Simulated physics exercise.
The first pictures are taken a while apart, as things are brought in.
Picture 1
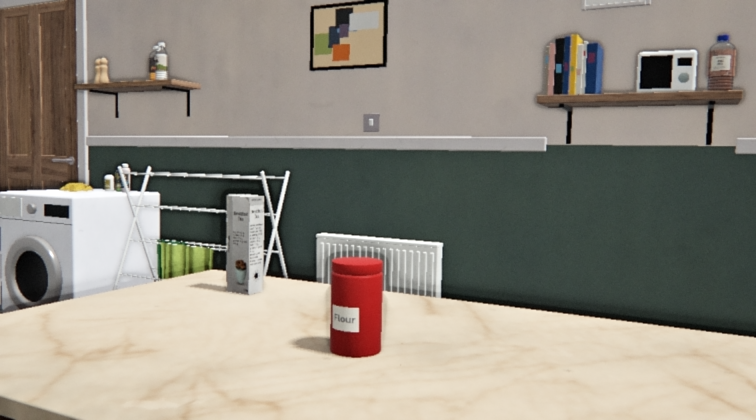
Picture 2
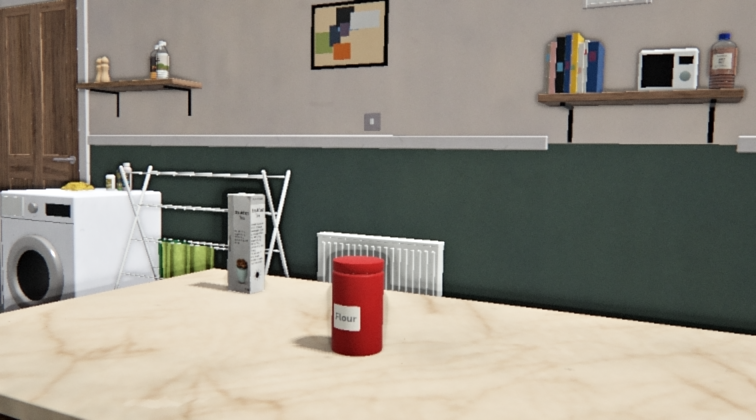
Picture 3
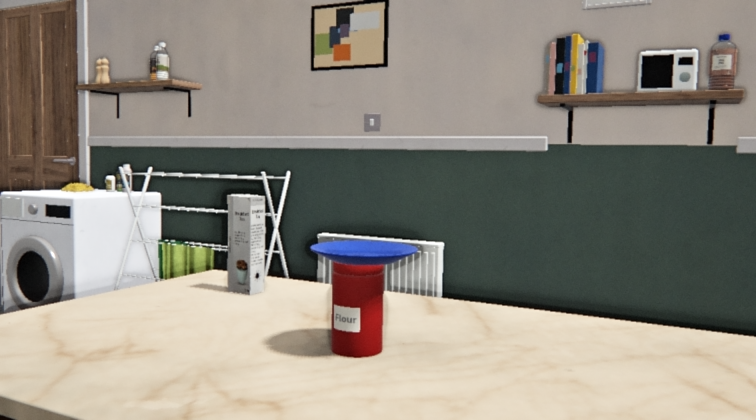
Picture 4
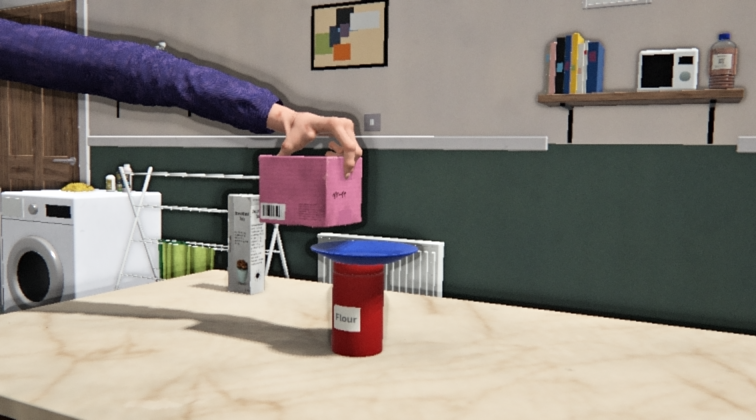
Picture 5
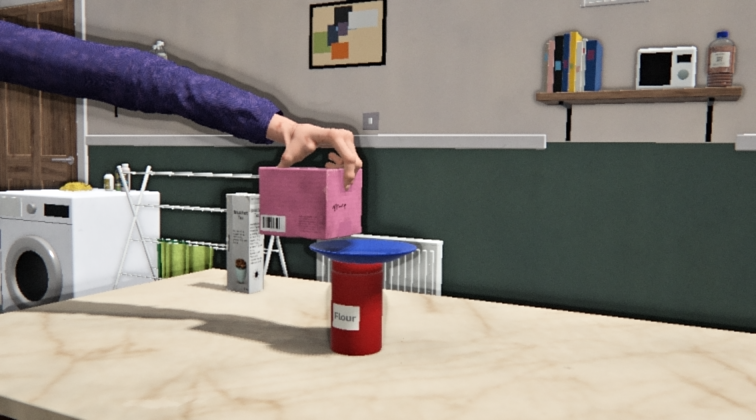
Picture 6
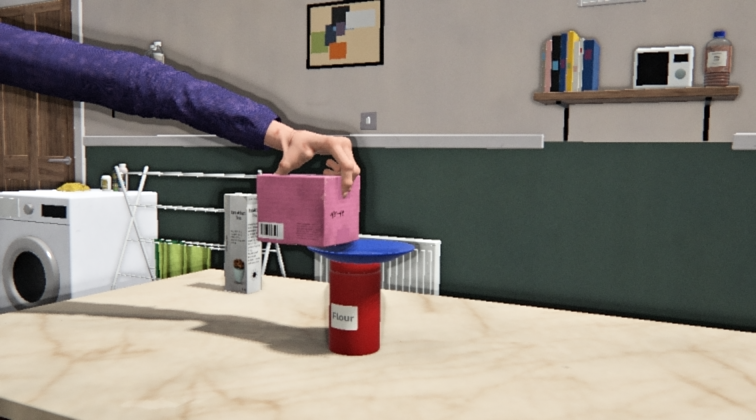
Kitchen counter with a red flour jar, a blue plate appearing on top, and a purple-sleeved hand lowering a pink box onto its left side.
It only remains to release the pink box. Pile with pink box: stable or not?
I'd say it fails.
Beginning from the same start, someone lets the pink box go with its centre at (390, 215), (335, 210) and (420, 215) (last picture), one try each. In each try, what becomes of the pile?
The pile remains standing the first time, remains standing the second time and collapses the third time.
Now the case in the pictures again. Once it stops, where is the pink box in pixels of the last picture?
Somewhere around (260, 295) in the last picture.
Then, 0.30 s on from there, pink box turned 40° from how it was put near (292, 221).
Then, 0.40 s on from there, pink box now fallen.
Then, 0.70 s on from there, nothing new.
Then, 1.10 s on from there, things are still on the move.
In the end, fallen, pink box; the other 3 unmoved. At the end, from the last picture's camera, pink box near (260, 295). The pile comes apart.
